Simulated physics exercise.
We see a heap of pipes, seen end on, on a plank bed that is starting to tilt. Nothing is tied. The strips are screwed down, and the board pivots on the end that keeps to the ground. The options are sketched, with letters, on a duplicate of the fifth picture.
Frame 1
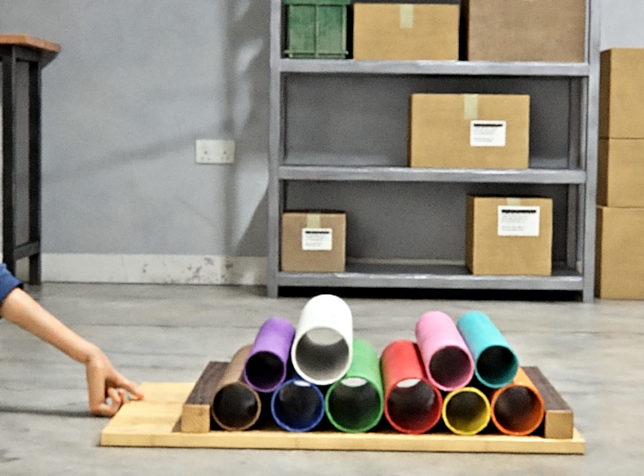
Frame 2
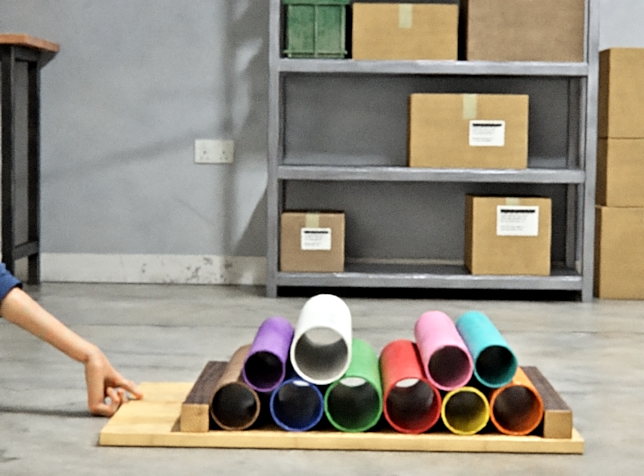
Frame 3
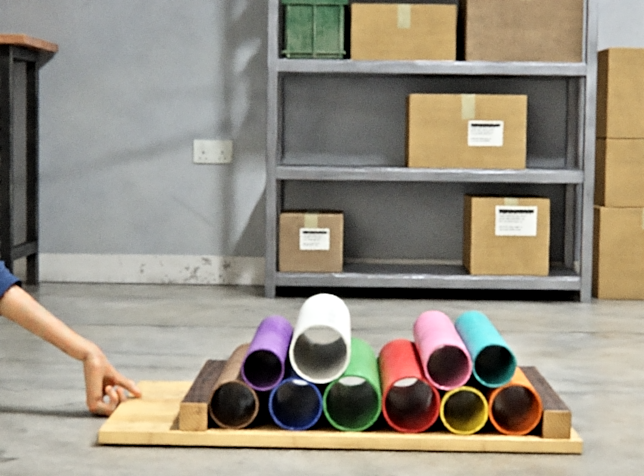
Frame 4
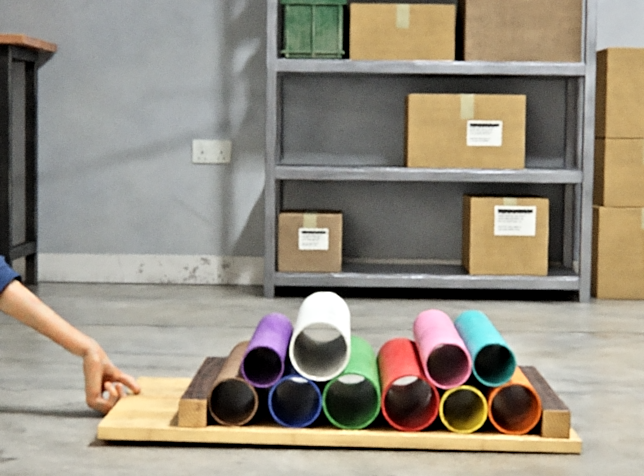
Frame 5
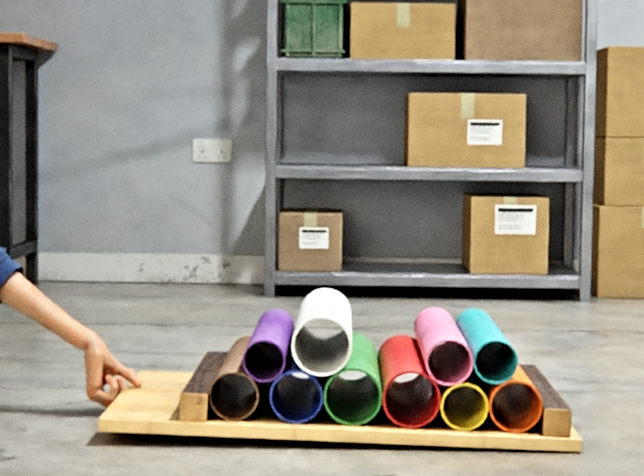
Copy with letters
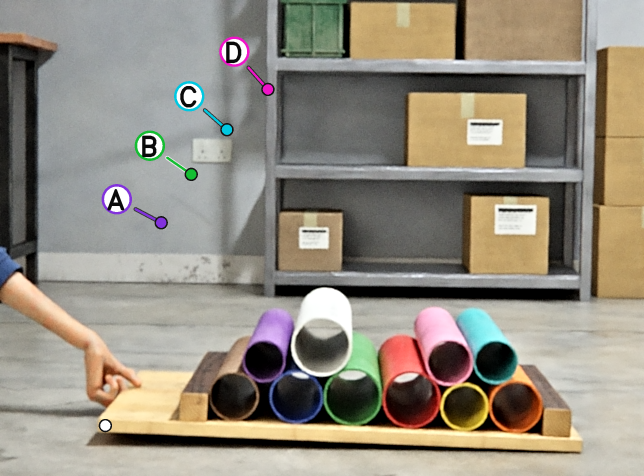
A hand slightly lifts the left end of a wooden board holding colorful stacked pipes.
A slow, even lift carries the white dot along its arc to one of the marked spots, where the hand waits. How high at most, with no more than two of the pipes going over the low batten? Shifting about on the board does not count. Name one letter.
The last mark within the limit is A.
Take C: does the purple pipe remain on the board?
The purple pipe: No.
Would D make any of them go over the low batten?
Yes.
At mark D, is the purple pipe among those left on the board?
No, with D.
On the marked copy, A at (161, 223); B at (191, 174); C at (227, 130); D at (268, 89); the white dot at (105, 426).
With A. Early on, board at 16°.
Further on, board at 27°.
At the end, board at 27°, two over the low batten (pink, turquoise).
As for the rest, B four over the low batten (white, purple, pink, turquoise); C four over the low batten (white, purple, pink, turquoise); D four over the low batten (white, purple, pink, turquoise).
